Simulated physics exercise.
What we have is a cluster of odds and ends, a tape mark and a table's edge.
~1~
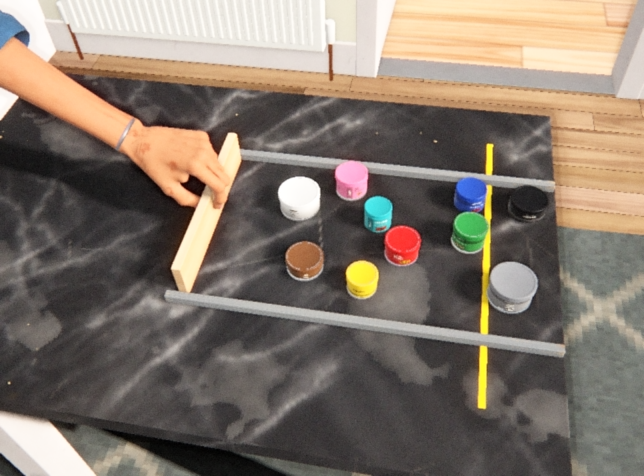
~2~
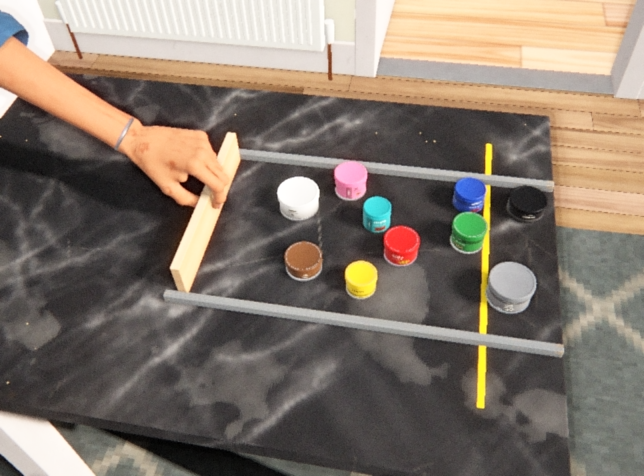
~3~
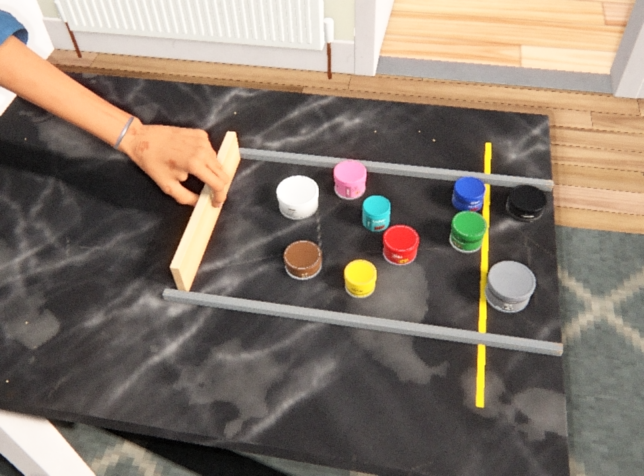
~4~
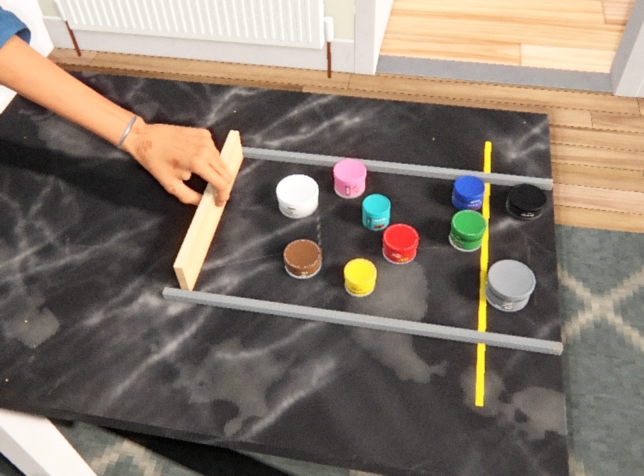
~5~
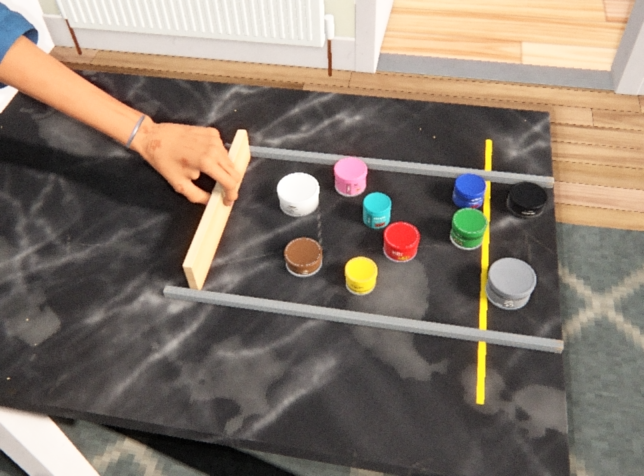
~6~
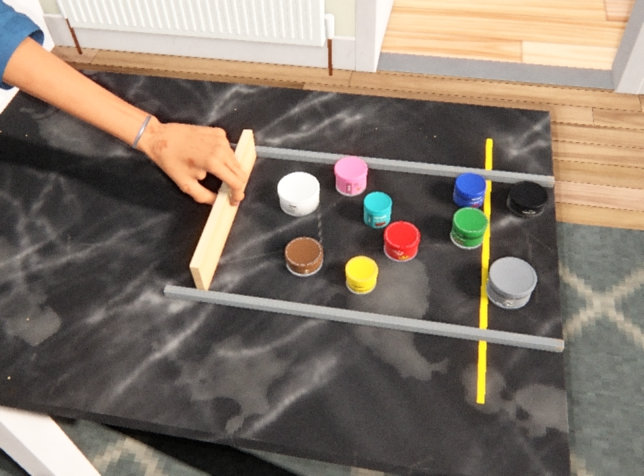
A hand grips a pale wooden board at the left of a dark marbled table, seen from above in a room with a radiator and wooden floor. Between two grey rails sit white, pink, teal, brown, yellow, red, blue and green pots, with grey and black ones by a yellow tape line. The hand holds still, then slides the board slightly right, touching no pots.
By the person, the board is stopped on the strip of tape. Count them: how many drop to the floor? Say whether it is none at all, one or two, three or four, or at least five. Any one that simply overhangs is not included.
Basically the losses over the end count one or two in this one.
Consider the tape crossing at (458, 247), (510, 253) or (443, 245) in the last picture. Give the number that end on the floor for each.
Result per try: 0; 3; 0.
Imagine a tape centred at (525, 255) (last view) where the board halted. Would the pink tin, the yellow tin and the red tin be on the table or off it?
Pink tin stays put, yellow tin stays put, red tin stays put.
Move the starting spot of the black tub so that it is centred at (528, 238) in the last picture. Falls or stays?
From there it falls.
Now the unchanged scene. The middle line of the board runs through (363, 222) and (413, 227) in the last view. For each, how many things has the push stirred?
That gives 5 for the first and 7 for the second.
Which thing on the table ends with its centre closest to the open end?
Result: The green pot.
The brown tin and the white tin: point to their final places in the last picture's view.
They end up close to (505, 283) and (509, 219).
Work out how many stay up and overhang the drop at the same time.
I count 2 overhanging.
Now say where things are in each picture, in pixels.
In the first frame, black tub (528, 205); grey tin (511, 288); green pot (470, 233); board (210, 208); tape (487, 255).
In the second frame, grey tin (510, 288); white tin (299, 199).
In the third frame, green pot (468, 232); brown tin (303, 260).
In the fourth frame, black tub (526, 202); blue tub (468, 194).
In the fifth frame, grey tin (510, 284); pink tin (350, 177).
In the sixth frame, black tub (527, 200); grey tin (510, 283); green pot (469, 229); board (227, 206); tape (486, 250).
Soon after, none off yet; black tub at rest near (527, 200); grey tin at rest near (510, 283); green pot at rest near (469, 229).
After that, none off yet; black tub at rest near (527, 200); grey tin at rest near (510, 283); green pot displaced about its own width near (515, 247).
In the end, the number that fall off is one or two; gone, black tub.
